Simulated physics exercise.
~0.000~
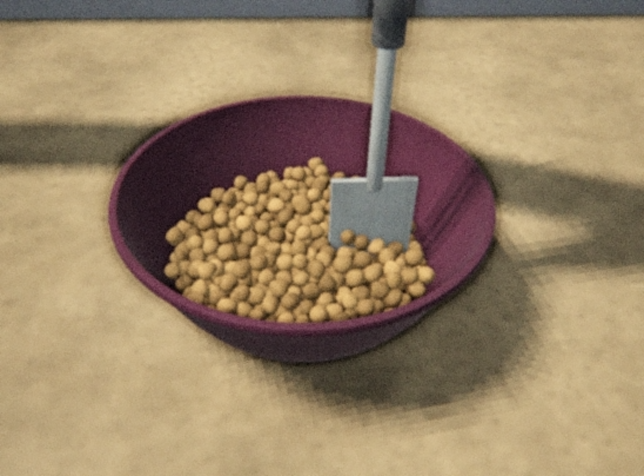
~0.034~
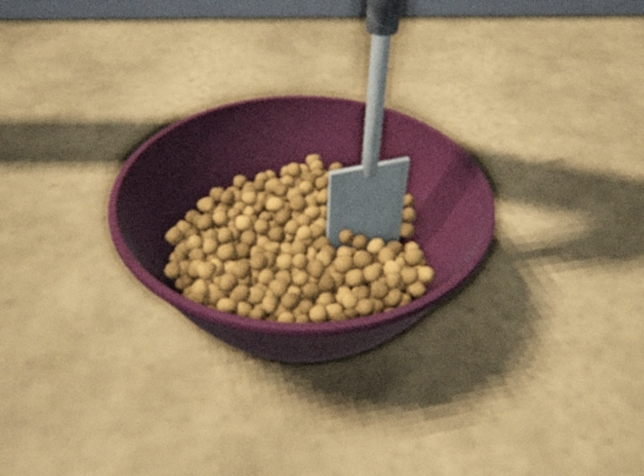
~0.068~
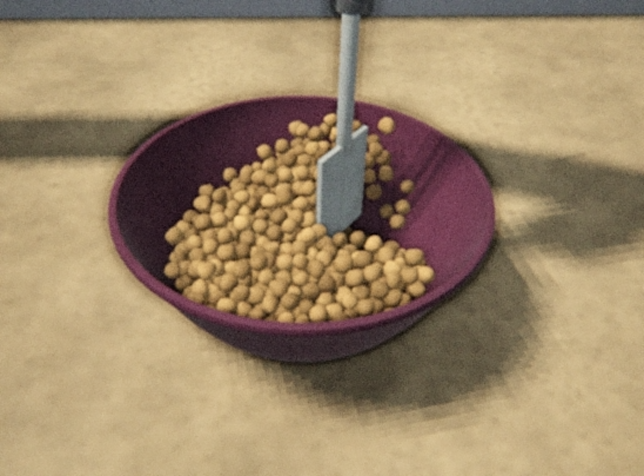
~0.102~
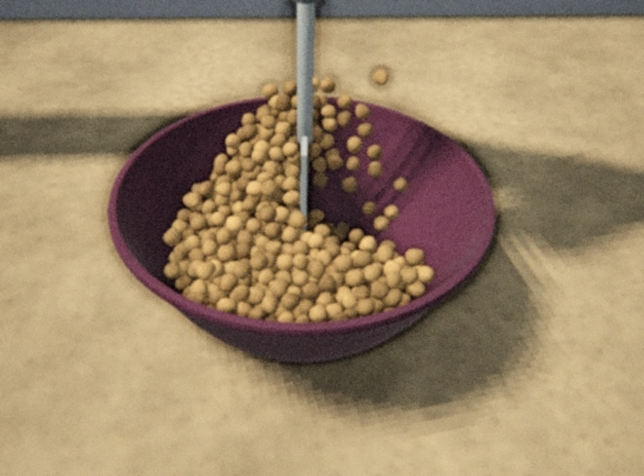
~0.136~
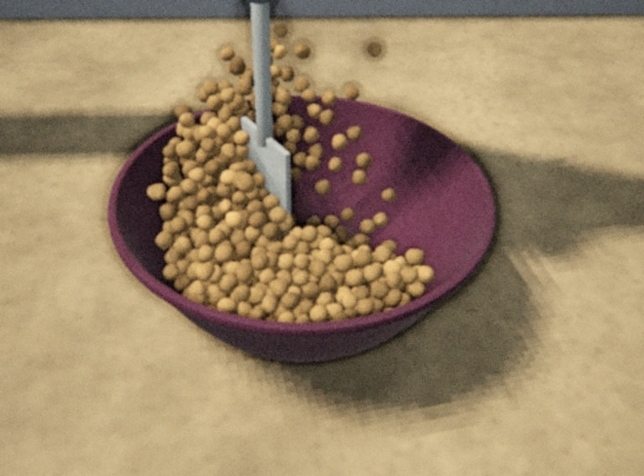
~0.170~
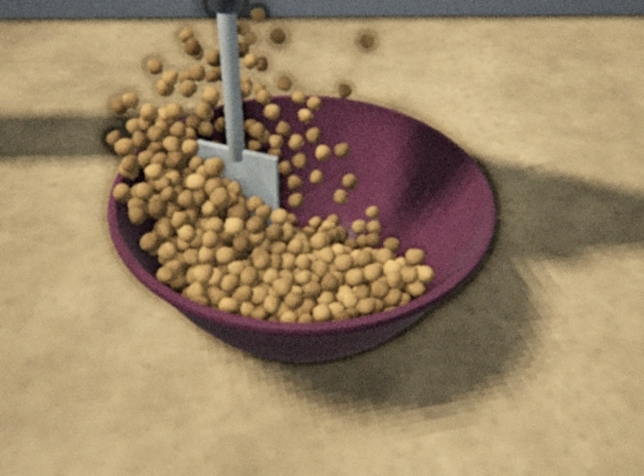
The footage shows a flat metal paddle on a rod sweeping through a purple bowl of chickpeas, moving toward the back and then left while turning, pushing the chickpeas into a rising pile as several fly above the rim.
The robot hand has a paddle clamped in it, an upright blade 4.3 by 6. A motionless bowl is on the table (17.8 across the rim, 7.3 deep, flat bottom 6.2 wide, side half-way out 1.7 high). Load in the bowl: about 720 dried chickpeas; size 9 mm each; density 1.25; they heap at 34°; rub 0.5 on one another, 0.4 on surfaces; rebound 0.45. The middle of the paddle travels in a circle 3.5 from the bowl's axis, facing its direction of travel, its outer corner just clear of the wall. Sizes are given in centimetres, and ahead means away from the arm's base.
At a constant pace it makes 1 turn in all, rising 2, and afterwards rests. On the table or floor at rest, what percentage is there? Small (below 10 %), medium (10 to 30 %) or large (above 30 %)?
It is medium.
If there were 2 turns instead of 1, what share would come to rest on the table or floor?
Estimate: Near 25 %.
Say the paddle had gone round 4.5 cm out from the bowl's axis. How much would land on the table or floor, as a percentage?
Some 10 percent would.
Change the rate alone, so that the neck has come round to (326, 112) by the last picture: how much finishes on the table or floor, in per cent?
Around 0 in a hundred.
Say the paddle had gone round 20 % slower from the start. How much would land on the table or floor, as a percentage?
Roughly 10 per cent.
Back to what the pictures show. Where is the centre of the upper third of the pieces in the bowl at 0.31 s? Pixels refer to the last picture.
I'd say about (364, 276).
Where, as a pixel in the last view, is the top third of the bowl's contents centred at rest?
Looks like roughly (344, 243) to me.
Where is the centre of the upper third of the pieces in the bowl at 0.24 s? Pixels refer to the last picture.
Roughly pixel (229, 269).
By 0.24 s, 230° round, highest piece 11 above the table; 651 in the bowl, 3 on the table or floor, 64 in flight or on the tool.
By 0.31 s, 303° round, highest piece 12 above the table; 610 in the bowl, 43 on the table or floor, 65 in flight or on the tool.
By 0.54 s, 0° round, highest piece 6 above the table; 576 in the bowl, 142 on the table or floor.
By 1.24 s, 0° round, highest piece 6 above the table; 576 in the bowl, 142 on the table or floor.
Final count, 576 in the bowl, 142 on the table or floor. That is 20 % on the table or floor.
